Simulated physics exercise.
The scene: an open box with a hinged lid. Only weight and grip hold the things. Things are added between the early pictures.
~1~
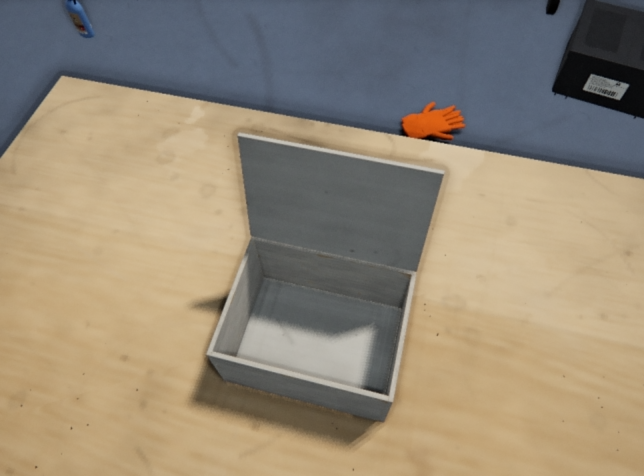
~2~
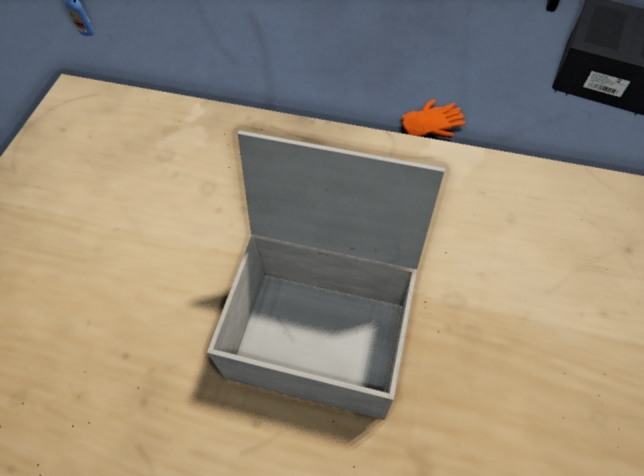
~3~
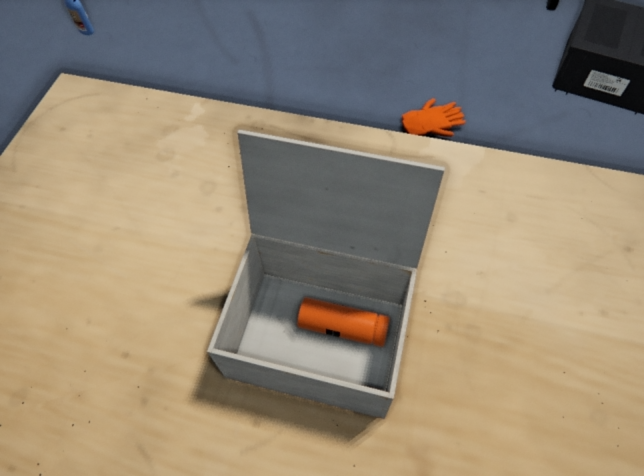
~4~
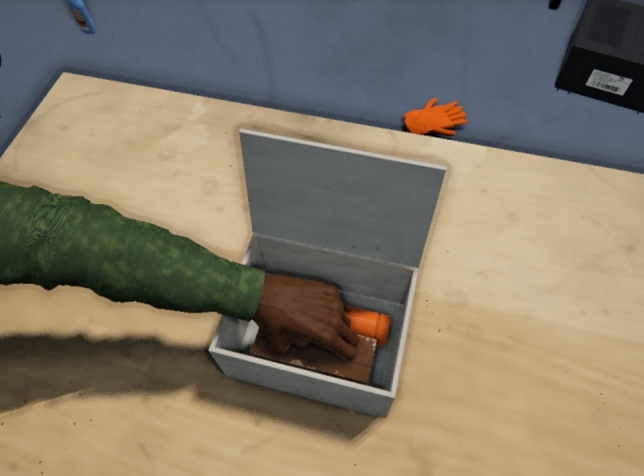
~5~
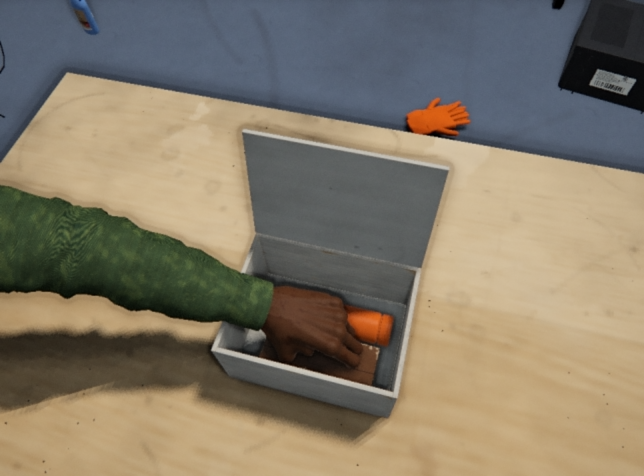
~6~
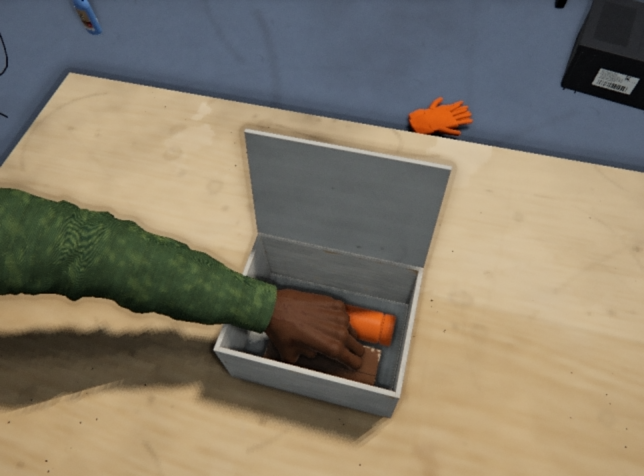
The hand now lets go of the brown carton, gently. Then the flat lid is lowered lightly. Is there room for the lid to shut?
Here the lid closes.
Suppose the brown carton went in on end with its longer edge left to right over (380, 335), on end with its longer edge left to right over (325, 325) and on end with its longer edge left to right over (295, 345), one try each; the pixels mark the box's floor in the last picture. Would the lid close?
In the first case it is held up; in the second case it stays ajar; in the third case it will not close.
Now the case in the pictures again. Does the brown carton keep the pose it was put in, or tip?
It stays as placed.
Then, 1.10 s on from there, lid starting down.
Then, 1.50 s on from there, lid 62° above the rim.
Then, 1.80 s on from there, lid 28° above the rim.
Then, 1.90 s on from there, lid 13° above the rim.
In the end, lid shut; both unmoved. At the end, from the last picture's camera, brown carton near (322, 362).
